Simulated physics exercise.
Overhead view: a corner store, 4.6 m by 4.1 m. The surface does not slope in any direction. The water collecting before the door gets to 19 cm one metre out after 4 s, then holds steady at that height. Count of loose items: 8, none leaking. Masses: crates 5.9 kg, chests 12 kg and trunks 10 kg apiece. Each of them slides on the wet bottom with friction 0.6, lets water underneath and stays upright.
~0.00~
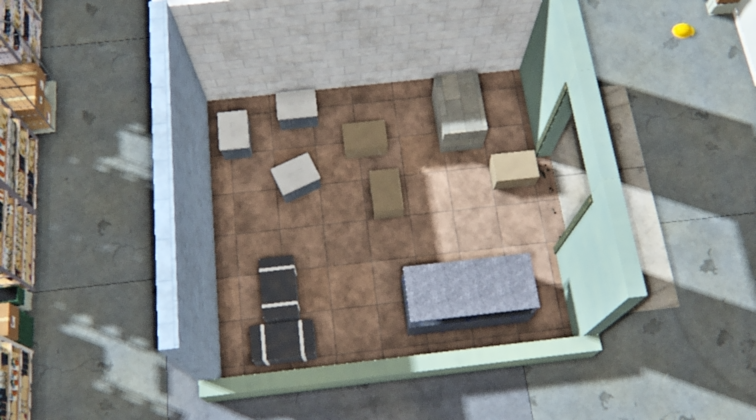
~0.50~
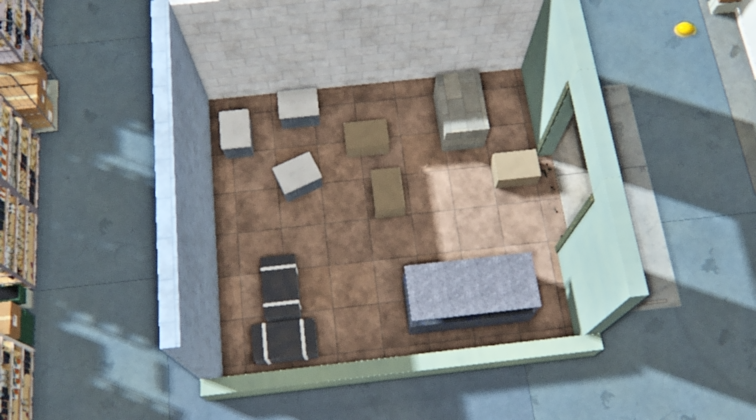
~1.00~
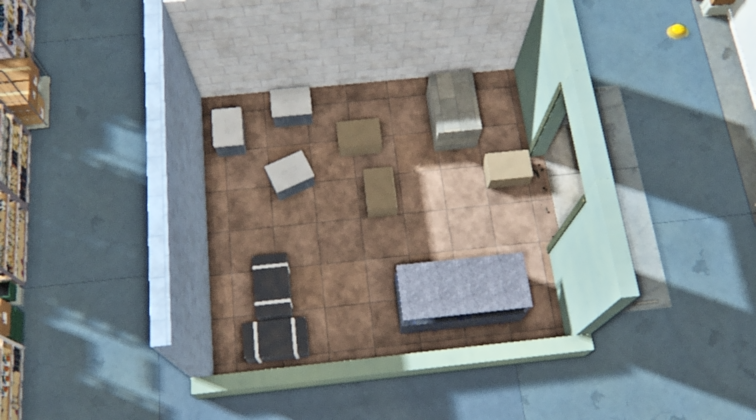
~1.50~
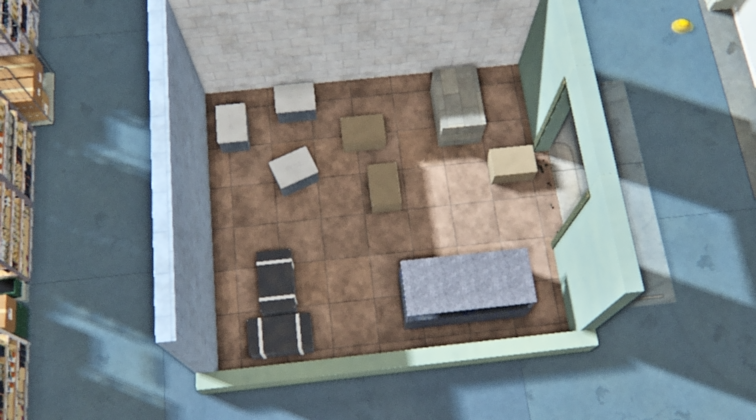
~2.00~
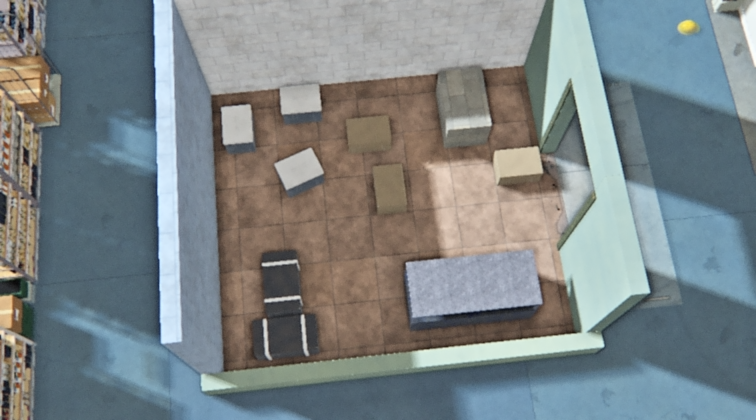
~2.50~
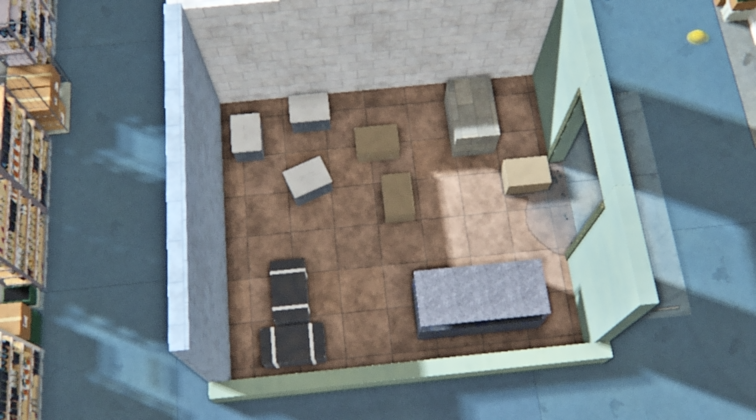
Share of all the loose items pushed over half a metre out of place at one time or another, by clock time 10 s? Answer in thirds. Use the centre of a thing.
Two thirds or more.
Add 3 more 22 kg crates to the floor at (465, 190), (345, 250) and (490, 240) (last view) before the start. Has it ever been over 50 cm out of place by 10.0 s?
Sequence: Above the line / below the line / above the line.
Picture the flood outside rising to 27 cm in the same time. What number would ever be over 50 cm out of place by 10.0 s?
8.
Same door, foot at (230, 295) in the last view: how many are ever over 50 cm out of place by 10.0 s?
The count would be 3.
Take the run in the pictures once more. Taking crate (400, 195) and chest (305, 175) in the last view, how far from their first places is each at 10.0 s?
Net displacement, in order: 200 cm; 120 cm.
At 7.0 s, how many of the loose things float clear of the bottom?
The count is 3.
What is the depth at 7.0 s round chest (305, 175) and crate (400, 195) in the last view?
About 4 and 5 cm.
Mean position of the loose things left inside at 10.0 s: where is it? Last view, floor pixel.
Mean position approx. (303, 188).
After 3.5 s 0 of 8 are over 50 cm from their spots; 0 afloat.
After 4.5 s 1 of 8 are over 50 cm from their spots; 0 afloat.
After 7.0 s 3 of 8 are over 50 cm from their spots; 3 afloat.
After 10.0 s 6 of 8 are over 50 cm from their spots, and 6 have been at some point; 8 afloat.
